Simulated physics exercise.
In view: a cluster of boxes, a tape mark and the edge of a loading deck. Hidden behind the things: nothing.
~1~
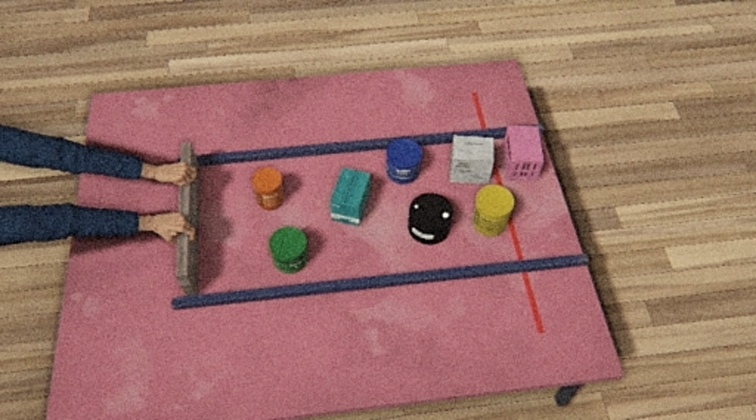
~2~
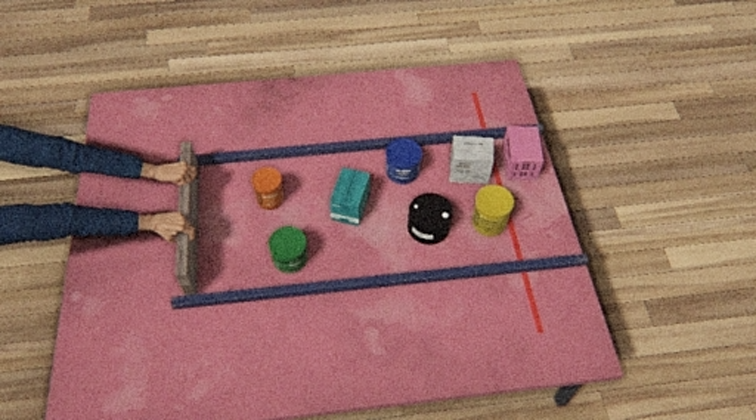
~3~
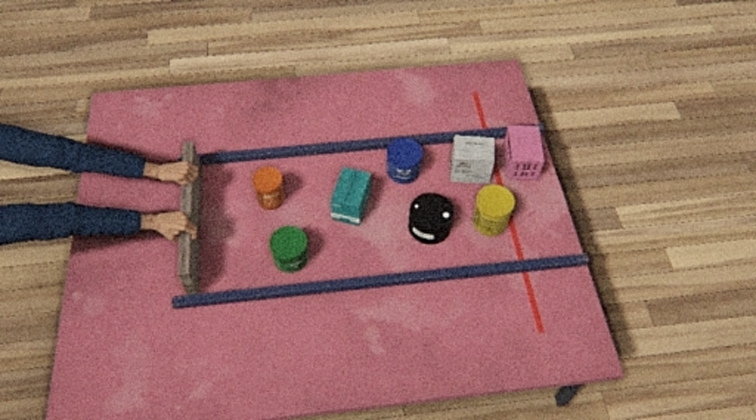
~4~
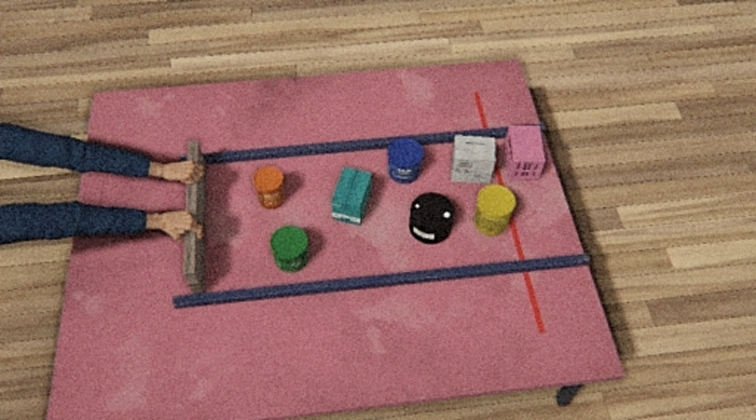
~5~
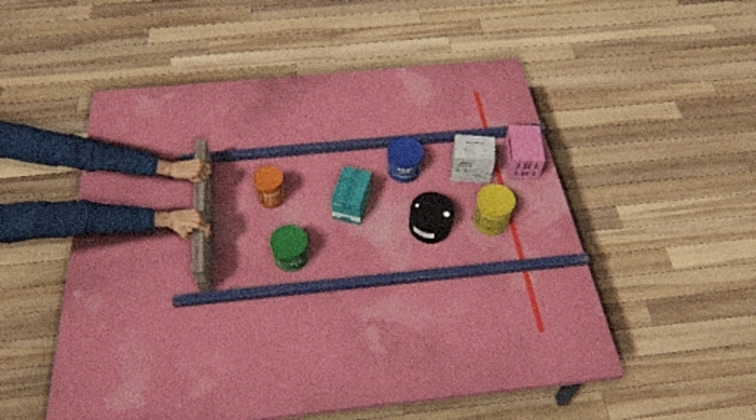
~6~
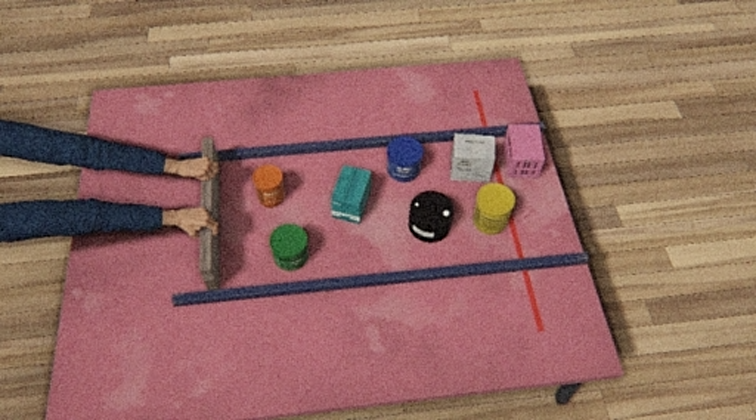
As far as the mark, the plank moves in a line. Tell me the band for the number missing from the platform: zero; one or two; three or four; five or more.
That band is one or two.
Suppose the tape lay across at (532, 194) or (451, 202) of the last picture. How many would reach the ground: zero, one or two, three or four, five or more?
Result, first to last: Either three or four, not one.
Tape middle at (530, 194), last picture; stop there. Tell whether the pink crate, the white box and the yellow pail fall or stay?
First, the pink crate takes the fall; next, the white box takes the fall; last, the yellow pail takes the fall.
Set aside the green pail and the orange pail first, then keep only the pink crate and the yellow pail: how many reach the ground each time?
1 and 0.
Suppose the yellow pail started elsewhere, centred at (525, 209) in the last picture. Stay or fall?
It goes off the edge.
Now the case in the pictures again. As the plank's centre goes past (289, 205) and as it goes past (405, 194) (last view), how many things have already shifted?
By then 2, and later 6.
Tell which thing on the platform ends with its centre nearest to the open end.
White box.
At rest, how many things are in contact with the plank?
It's 4 of them.
Soon after, none off yet; pink crate at rest near (524, 151); yellow pail at rest near (493, 210); white box at rest near (472, 158).
Then, none off yet; pink crate moved a little near (532, 150); yellow pail moved about its own width near (542, 197); white box moved about its own width near (496, 157).
By the end, the number that fall off is one or two; fallen, yellow pail and pink crate.
